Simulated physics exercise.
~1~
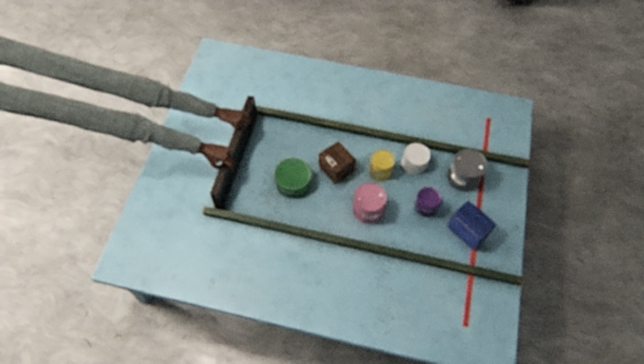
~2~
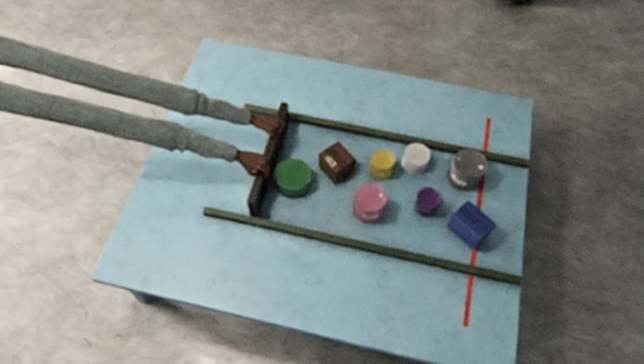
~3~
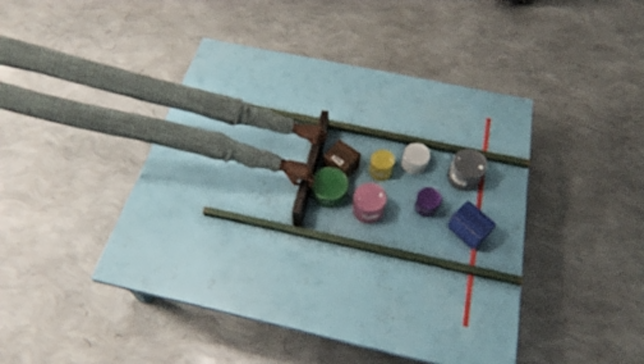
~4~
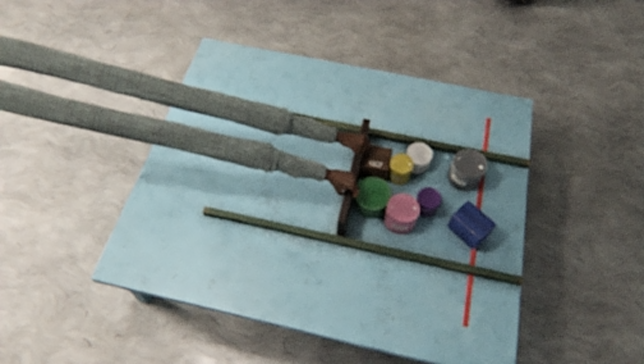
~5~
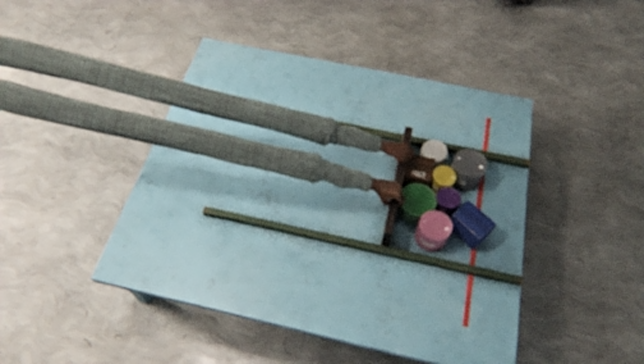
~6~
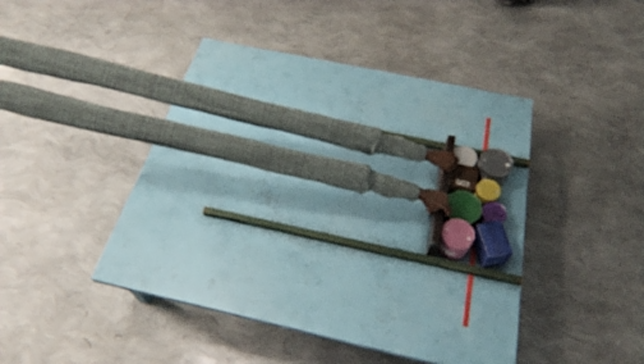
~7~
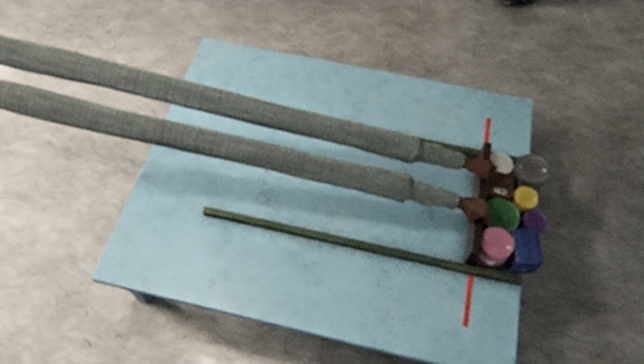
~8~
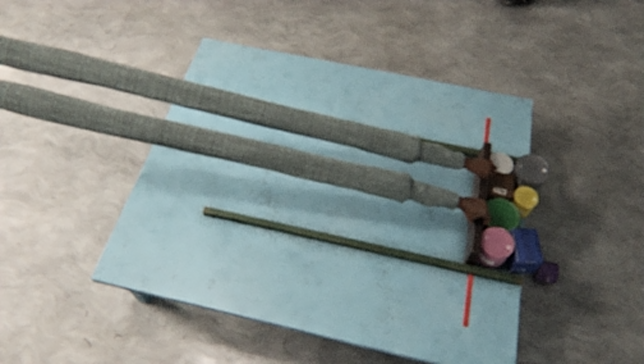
On a pale blue raised table over a grey floor, seen from above at an angle, two long grey arms hold a dark upright plank at the left between two rails. To its right sit green, pink, yellow, white, purple and grey round containers, a brown box and a blue box, with a red line near the right edge. The plank slides right, gathering the green and brown pieces, then the rest into a cluster. It pushes them past the line and stops there. The purple container drops off the edge, while the others remain bunched at the brink.
